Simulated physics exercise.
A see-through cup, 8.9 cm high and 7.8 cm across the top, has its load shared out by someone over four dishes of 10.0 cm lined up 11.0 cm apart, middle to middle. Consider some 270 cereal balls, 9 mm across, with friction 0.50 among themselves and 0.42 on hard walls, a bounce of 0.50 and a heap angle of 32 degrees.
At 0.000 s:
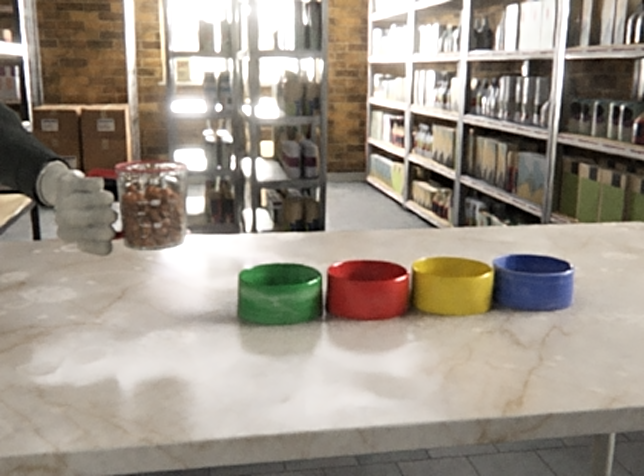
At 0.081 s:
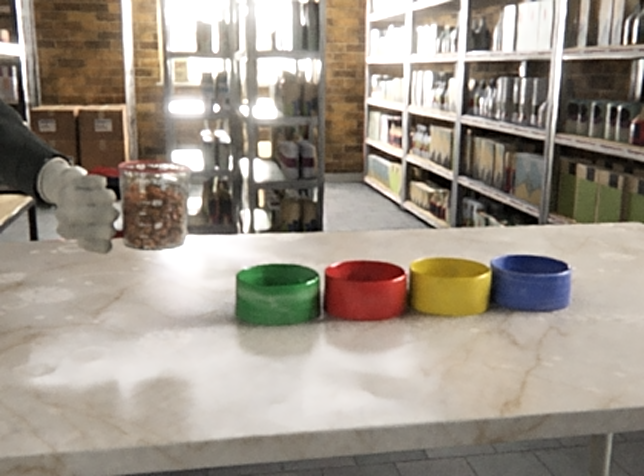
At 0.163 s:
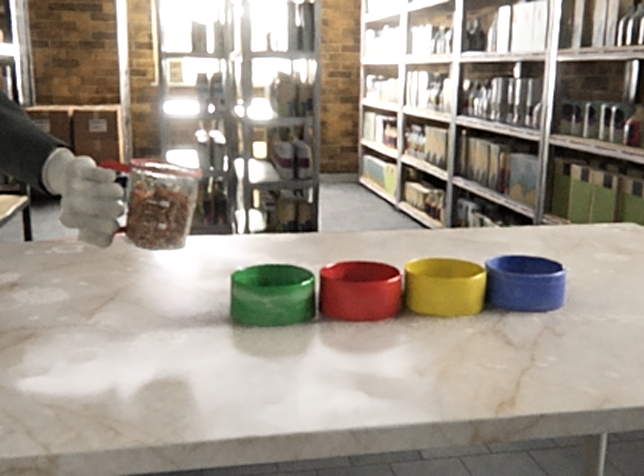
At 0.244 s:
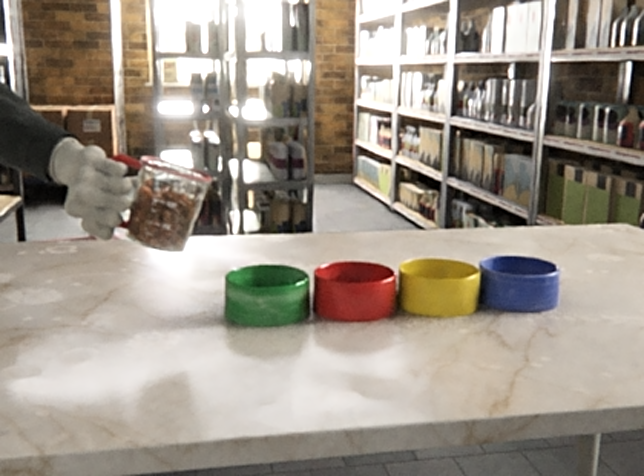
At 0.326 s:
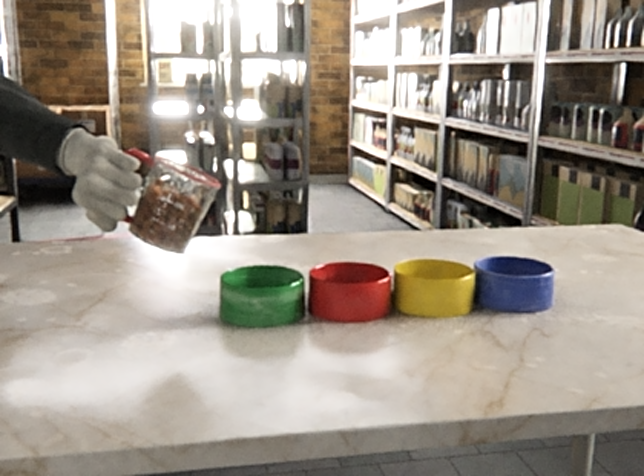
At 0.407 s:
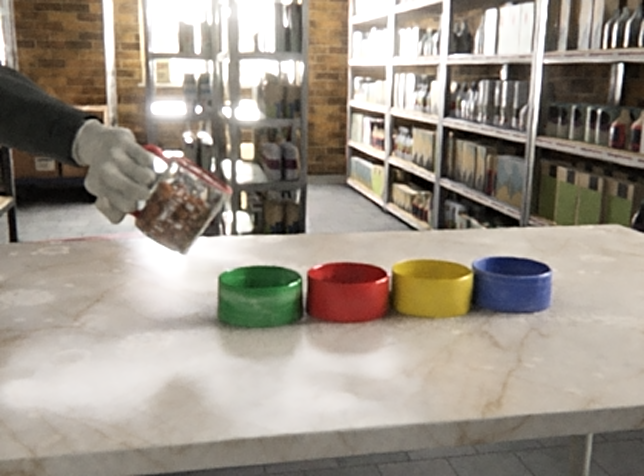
In a room lined with shelves, a gloved hand held a clear cup of small brown pieces above a marble table, then moved it slightly right while tilting it toward four colored dishes in a row.
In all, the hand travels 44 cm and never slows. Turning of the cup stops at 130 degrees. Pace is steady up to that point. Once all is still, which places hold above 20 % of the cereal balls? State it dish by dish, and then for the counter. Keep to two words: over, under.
My prediction: Red: Holds more than a fifth; blue: Holds at most a fifth; green: Holds at most a fifth; yellow: Holds at most a fifth; counter: Holds at most a fifth.
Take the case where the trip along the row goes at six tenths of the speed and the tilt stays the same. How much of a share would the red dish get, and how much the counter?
Shares - red 0, counter 10.
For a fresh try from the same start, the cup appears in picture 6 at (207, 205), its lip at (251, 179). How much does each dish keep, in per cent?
Then red 0, blue 100, green 0, and yellow 0.
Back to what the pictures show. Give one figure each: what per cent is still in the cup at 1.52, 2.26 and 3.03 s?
Roughly 5, then 0, then 0.
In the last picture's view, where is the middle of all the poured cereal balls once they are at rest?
In the last view, approximately (357, 290).
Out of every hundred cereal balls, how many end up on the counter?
Close to 5 per cent, give or take.
After 1.52 s, tilt 130 degrees; cup holds 5 %, red 95 %.
Then, at 2.26 s, tilt 130 degrees; cup holds 0 %, red 95 %.
After 3.03 s, tilt 130 degrees; cup holds 0 %, red 95 %.
At rest (3.3 s), red 95 %, blue 0 %, green 0 %, yellow 0 %, counter 5 %.
